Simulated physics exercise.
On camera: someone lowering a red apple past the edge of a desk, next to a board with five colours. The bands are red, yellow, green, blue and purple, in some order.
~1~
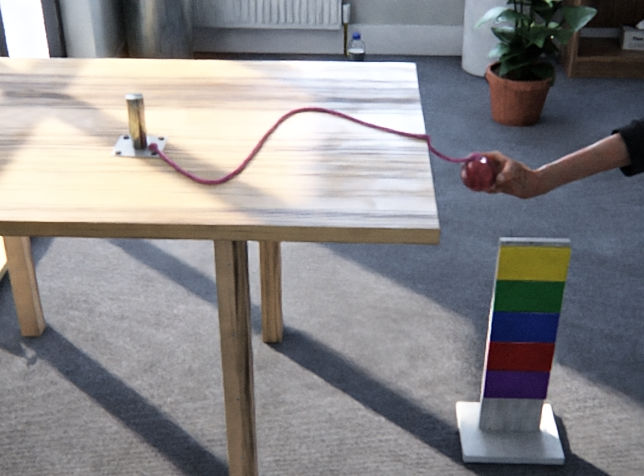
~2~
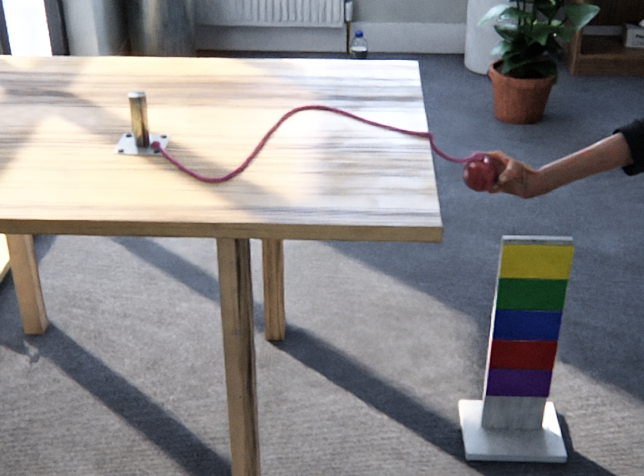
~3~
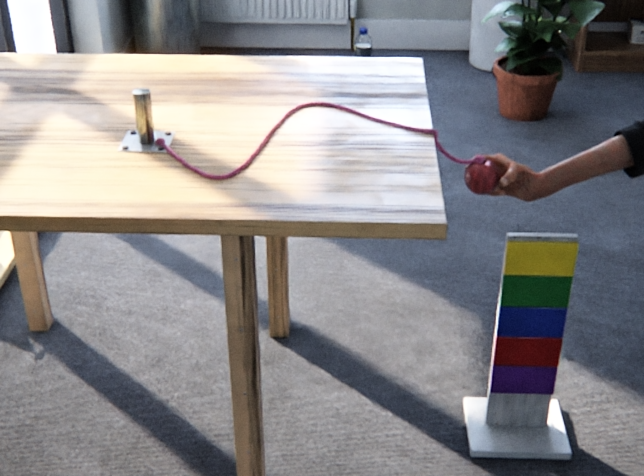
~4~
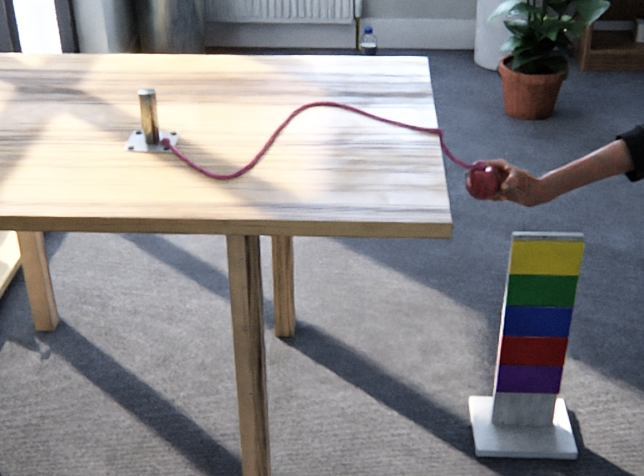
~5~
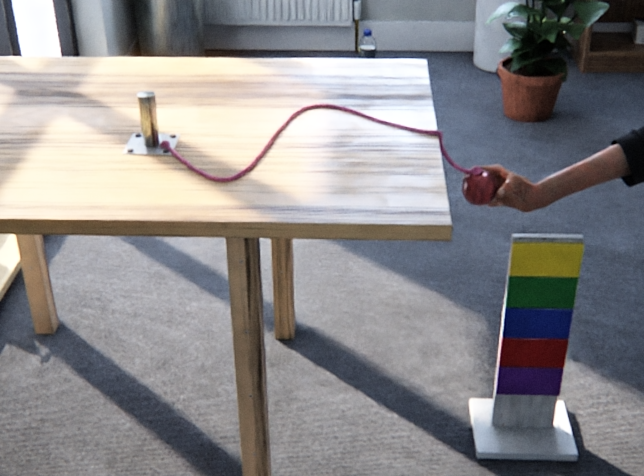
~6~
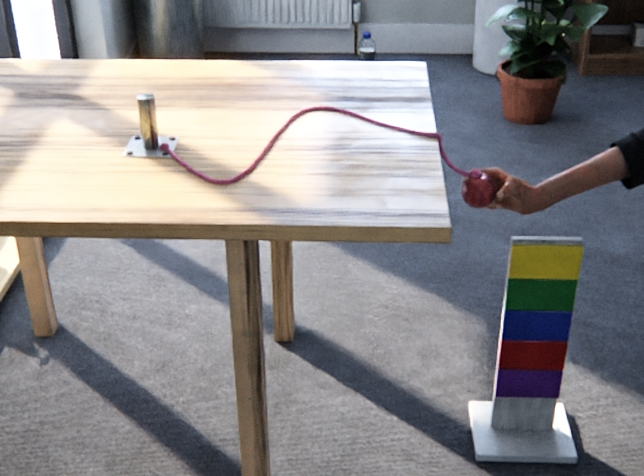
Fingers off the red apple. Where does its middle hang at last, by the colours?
Its centre hangs level with the red band.
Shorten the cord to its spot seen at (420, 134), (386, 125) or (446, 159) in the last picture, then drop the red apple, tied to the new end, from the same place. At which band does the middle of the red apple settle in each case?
In that order: Green; yellow; blue.
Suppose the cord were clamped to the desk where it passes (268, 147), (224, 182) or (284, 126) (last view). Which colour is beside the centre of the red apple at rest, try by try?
It would be green; blue; yellow.
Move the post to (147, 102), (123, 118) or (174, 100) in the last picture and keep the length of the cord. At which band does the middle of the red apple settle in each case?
Try by try: Blue; blue; red.
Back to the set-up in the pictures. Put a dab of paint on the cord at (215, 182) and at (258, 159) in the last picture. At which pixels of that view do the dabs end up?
The first at (263, 147), the second at (331, 147).
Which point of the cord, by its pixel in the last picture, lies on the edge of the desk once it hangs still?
The one at (293, 117).
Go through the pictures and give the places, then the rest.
The first frame shows red apple (479, 174); yellow (534, 265); green (529, 297); blue (525, 328); red (521, 357); purple (517, 386).
The second frame shows red apple (481, 174); cord through (174, 161) (239, 169) (271, 130) (325, 108) (398, 129).
The third frame shows red apple (482, 177).
The fourth frame shows red apple (483, 182); cord through (184, 158) (249, 166) (280, 127) (334, 104) (407, 126).
The fifth frame shows red apple (480, 188).
The sixth frame shows red apple (479, 190); cord through (182, 163) (248, 171) (279, 132) (333, 109) (406, 130).
Soon after, apple near (418, 356); level with red.
Then, apple near (435, 367); level with red.
At rest, apple near (424, 368); level with red. Its middle rests at the red band.
